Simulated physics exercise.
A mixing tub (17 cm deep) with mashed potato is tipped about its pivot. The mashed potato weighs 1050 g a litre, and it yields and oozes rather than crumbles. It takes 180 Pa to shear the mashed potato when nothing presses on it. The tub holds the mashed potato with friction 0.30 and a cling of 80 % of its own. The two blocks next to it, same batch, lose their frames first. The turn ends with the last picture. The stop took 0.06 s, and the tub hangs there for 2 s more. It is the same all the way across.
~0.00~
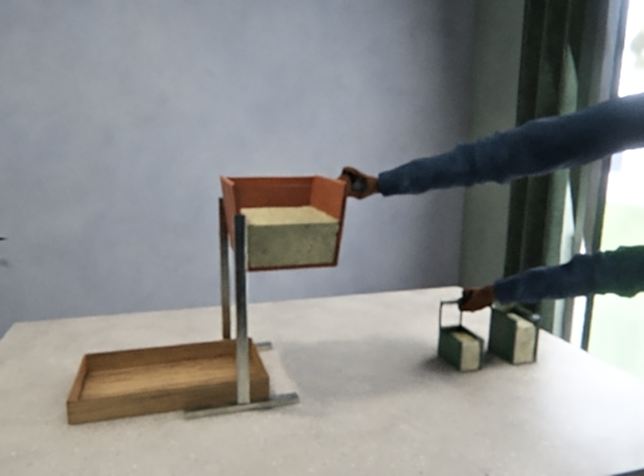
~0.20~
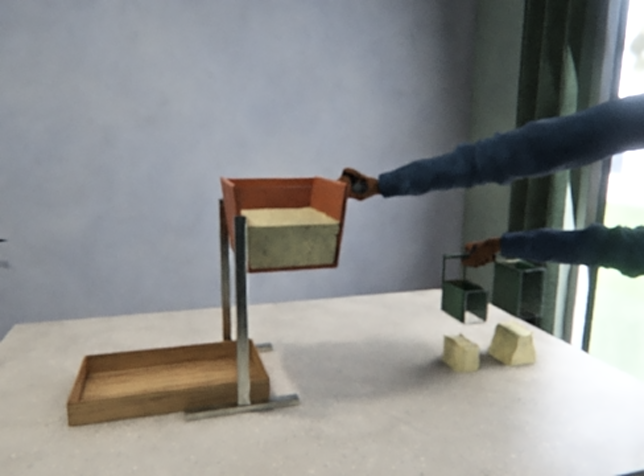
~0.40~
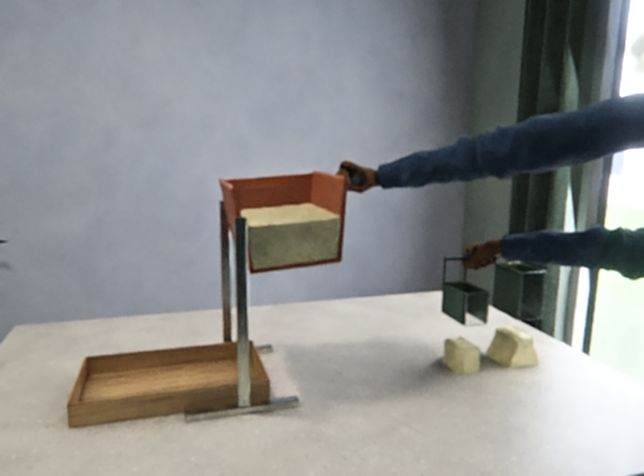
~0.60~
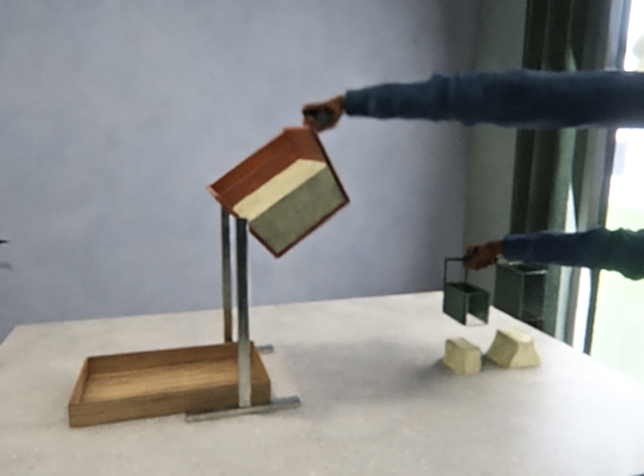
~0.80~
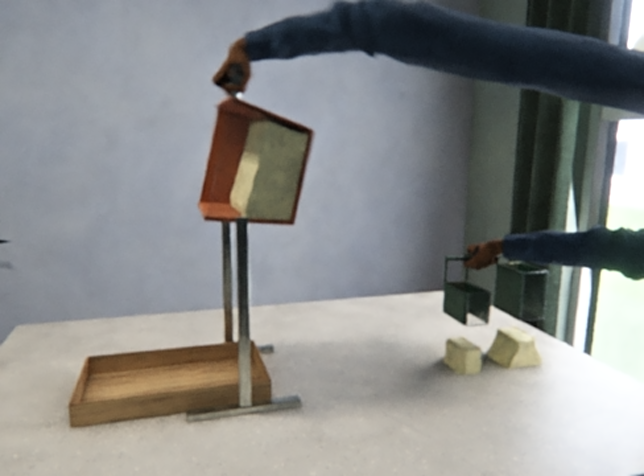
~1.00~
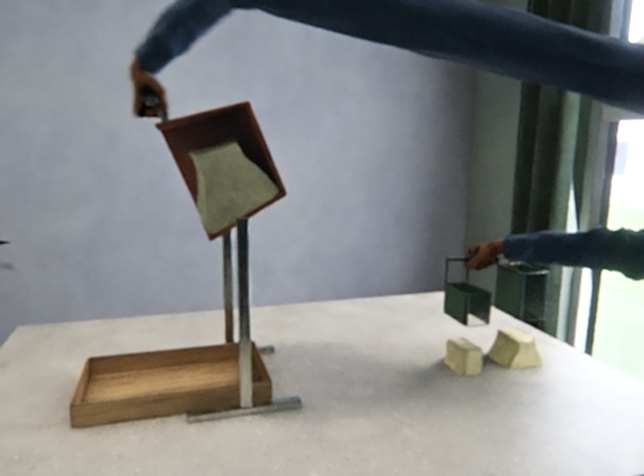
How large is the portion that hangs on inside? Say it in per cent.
The portion that hangs on inside is near 0 %.
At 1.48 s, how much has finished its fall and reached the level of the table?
Near 100 %.
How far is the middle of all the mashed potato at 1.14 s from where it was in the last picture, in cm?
About 13 cm.
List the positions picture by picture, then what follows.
The first frame shows handle-side rim at (345, 184), tilt 0 degrees; highest point of the mashed potato at (336, 221); test blocks 6.6 cm, 10 cm high (left to right).
The second frame shows handle-side rim at (345, 186), tilt 0 degrees; highest point of the mashed potato at (337, 222); test blocks 6.4 cm, 8.4 cm high (left to right).
The third frame shows handle-side rim at (344, 179), tilt 4 degrees; highest point of the mashed potato at (336, 217); test blocks 6.4 cm, 7.7 cm high (left to right).
The fourth frame shows handle-side rim at (309, 128), tilt 36 degrees; highest point of the mashed potato at (326, 166); test blocks 6.3 cm, 7.6 cm high (left to right).
The fifth frame shows handle-side rim at (229, 101), tilt 77 degrees; highest point of the mashed potato at (271, 122); test blocks 6.3 cm, 7.6 cm high (left to right).
The sixth frame shows handle-side rim at (158, 128), tilt 113 degrees; highest point of the mashed potato at (238, 143); test blocks 6.3 cm, 7.6 cm high (left to right).
By 1.14 s, the tub is at 113 degrees and holds 37 %.
By 1.31 s, the tub is at 113 degrees and holds 0 %.
By 1.48 s, the tub is at 113 degrees and holds 0 %.
By 1.65 s, the tub is at 113 degrees and holds 0 %.
By 3.00 s, at the end, the tub is at 113 degrees and holds 0 %.
